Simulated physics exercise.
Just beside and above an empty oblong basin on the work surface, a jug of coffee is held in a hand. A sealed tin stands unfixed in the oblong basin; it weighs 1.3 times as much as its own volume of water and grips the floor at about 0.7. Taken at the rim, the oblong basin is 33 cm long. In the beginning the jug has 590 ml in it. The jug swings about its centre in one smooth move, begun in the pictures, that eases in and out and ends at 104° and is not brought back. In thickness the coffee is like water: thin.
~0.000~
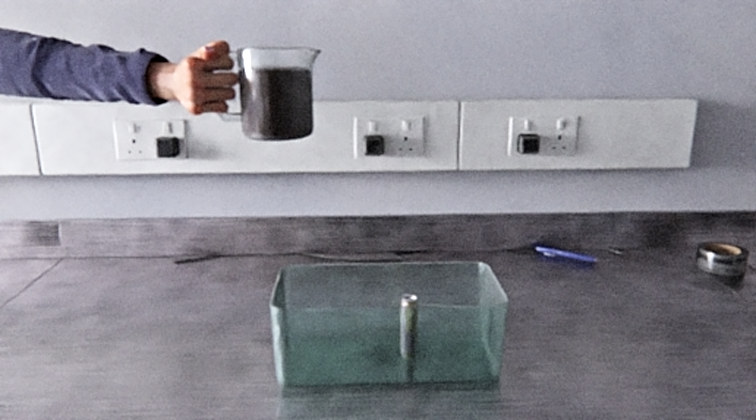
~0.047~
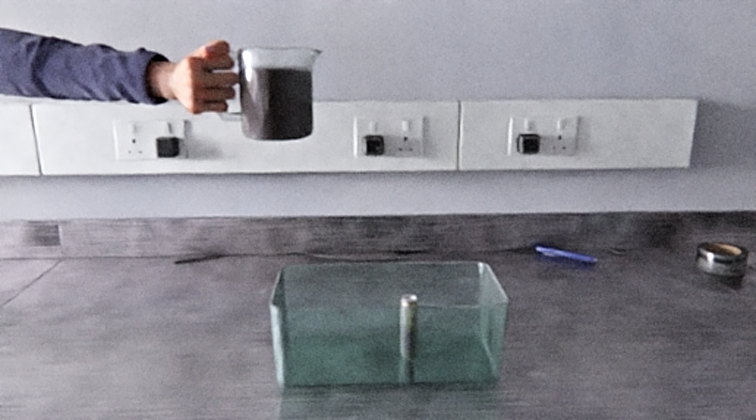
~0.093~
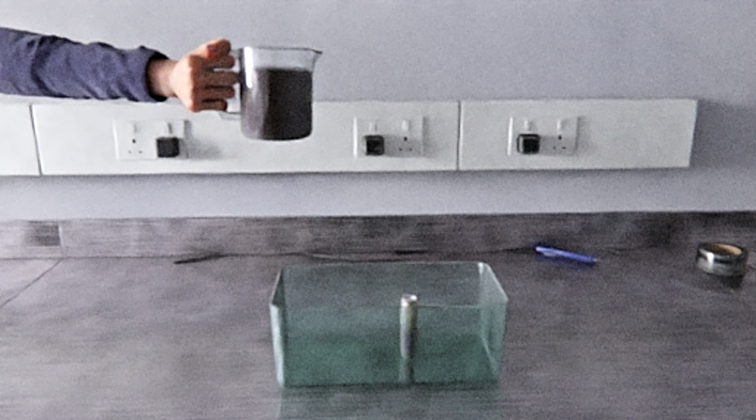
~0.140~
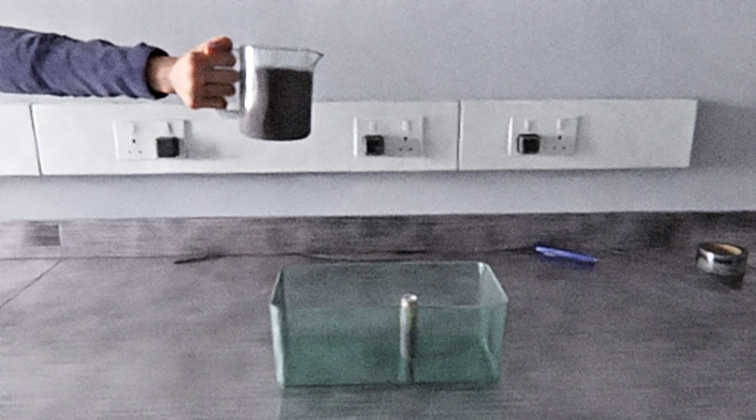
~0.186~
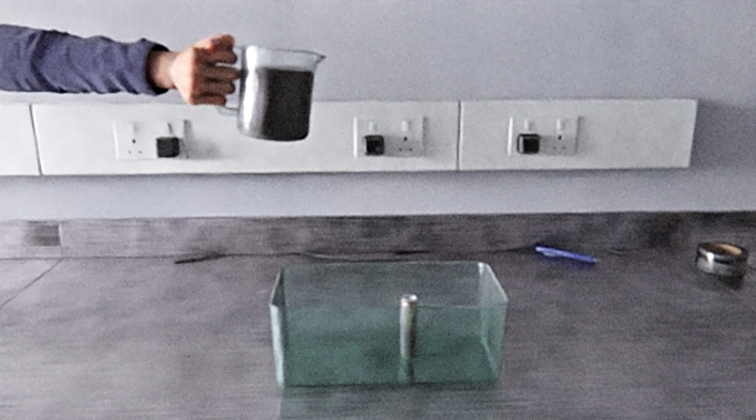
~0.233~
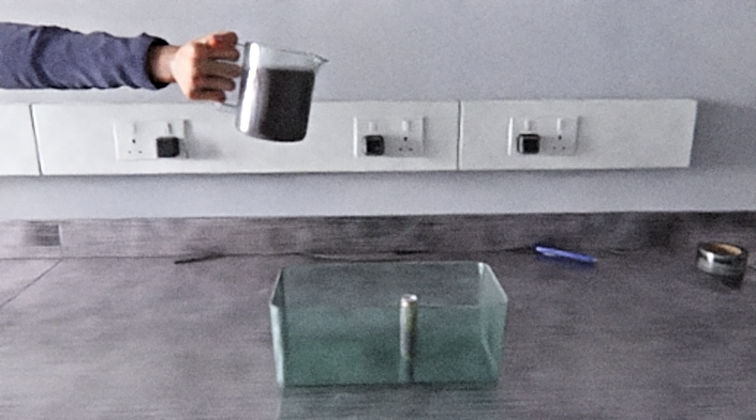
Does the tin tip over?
It will be floored.
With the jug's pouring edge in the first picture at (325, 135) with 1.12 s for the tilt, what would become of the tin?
Result: Tin upright.
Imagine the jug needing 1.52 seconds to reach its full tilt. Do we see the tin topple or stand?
Tips over.
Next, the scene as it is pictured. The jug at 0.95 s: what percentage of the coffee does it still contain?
About 34 per cent.
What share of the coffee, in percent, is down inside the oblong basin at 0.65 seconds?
Fraction in basin: Approx. 0%.
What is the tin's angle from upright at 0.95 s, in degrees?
Tilt: Around 40 degrees.
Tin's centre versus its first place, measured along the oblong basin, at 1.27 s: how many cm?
Measured centre to centre, about 7 cm.
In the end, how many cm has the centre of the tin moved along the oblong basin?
About 7.5 cm.
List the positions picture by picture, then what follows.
In the first frame, it leans 0°; its right rim is at (321, 50); the coffee meets the walls at (242, 69) and (310, 68); the oblong basin's rim runs from (276, 287) to (497, 283); the tin's top is at (409, 301).
In the second frame, it leans 0°; its right rim is at (322, 50); the coffee meets the walls at (242, 68) and (309, 68).
In the third frame, it leans 2°; its right rim is at (323, 51); the coffee meets the walls at (242, 68) and (310, 69).
In the fourth frame, it leans 4°; its right rim is at (324, 53); the coffee meets the walls at (243, 68) and (311, 69).
In the fifth frame, it leans 7°; its right rim is at (326, 56); the coffee meets the walls at (245, 69) and (313, 69).
In the sixth frame, it leans 11°; its right rim is at (328, 59); the coffee meets the walls at (245, 69) and (315, 69).
After 0.65 s the tilt is 65° and 87 per cent is still to pour; the tin stands where it began.
After 0.95 s the tilt is 98° and 34 per cent is still to pour; the tin leans 39°.
After 1.27 s the tilt is 104° and 4 per cent is still to pour; the tin lies on its side.
After 1.62 s the tilt is 104° and 0 per cent is still to pour; the tin lies on its side.
In the end the tin lies on its side.
